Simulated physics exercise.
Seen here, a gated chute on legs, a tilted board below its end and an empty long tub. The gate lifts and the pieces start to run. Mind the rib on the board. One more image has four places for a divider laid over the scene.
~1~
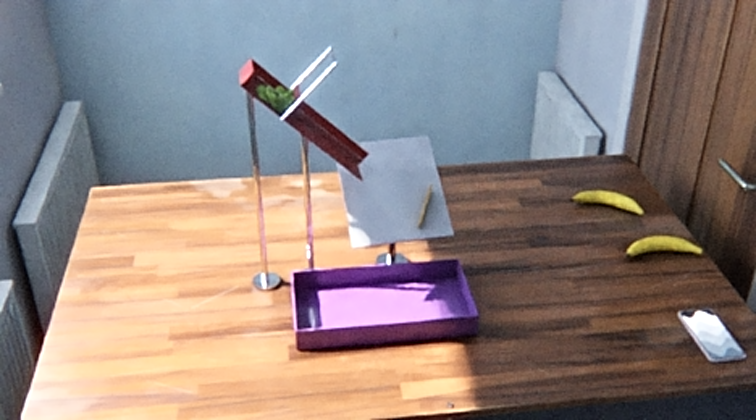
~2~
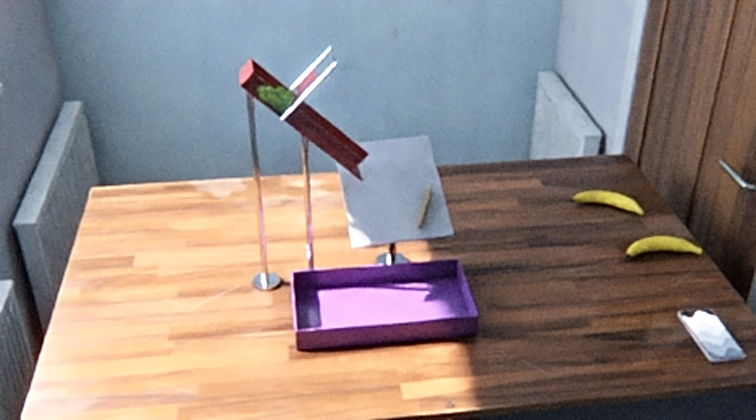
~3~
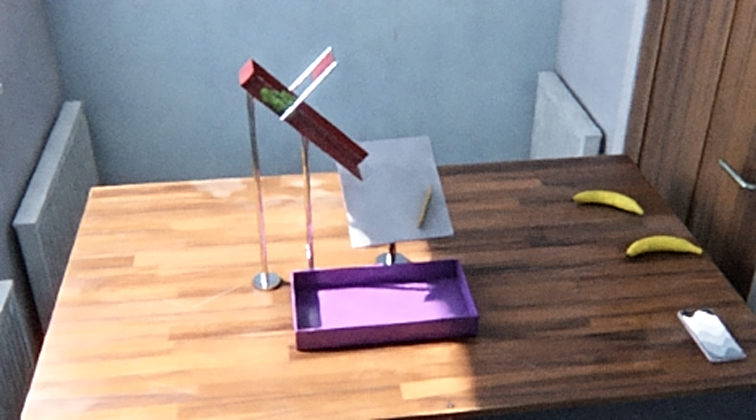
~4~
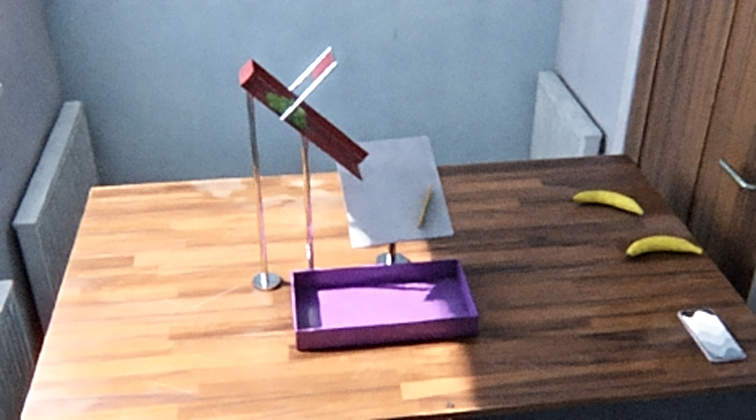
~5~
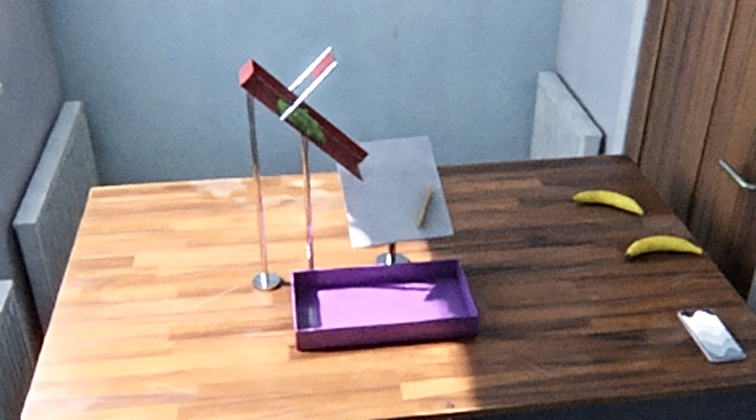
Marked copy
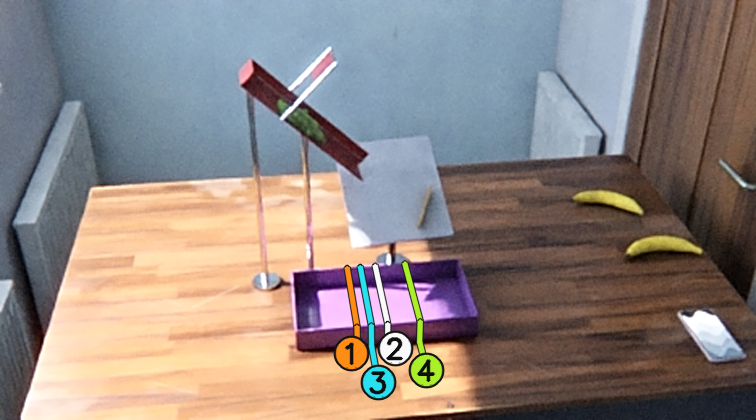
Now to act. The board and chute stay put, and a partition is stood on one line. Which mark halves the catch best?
Use line 4.
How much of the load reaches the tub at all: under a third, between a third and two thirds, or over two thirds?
Over two thirds.
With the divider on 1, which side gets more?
Right.
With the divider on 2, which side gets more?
More lands on the right.
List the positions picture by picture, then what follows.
Load behind the gate at (274, 96), dried peas; lip of the chute at (360, 173), sloping fairly steeply, in the first frame.
Middle of the board at (392, 189), tilted fairly steeply; middle of its low edge at (404, 241); of its high edge at (381, 140), in the second frame.
Front corners of the tub at (296, 331) and (478, 315), empty; front of the load at (292, 114), in the third frame.
Middle of the load at (287, 106); its front at (305, 123), about a quarter of the way to the lip; rib from (431, 185) to (420, 224), in the fourth frame.
Middle of the load at (300, 116); its front at (325, 140), about half of the way to the lip, in the fifth frame.
On the marked copy, line 1 crosses the front rim at (356, 326); line 2 crosses the front rim at (387, 323); line 3 crosses the front rim at (371, 324); line 4 crosses the front rim at (420, 320).
With 1, of what is caught, none on the left of the divider, all on the right.
With 2, of what is caught, none on the left of the divider, all on the right.
With 3, of what is caught, none on the left of the divider, all on the right.
With 4, of what is caught, about half on the left of the divider, about half on the right.
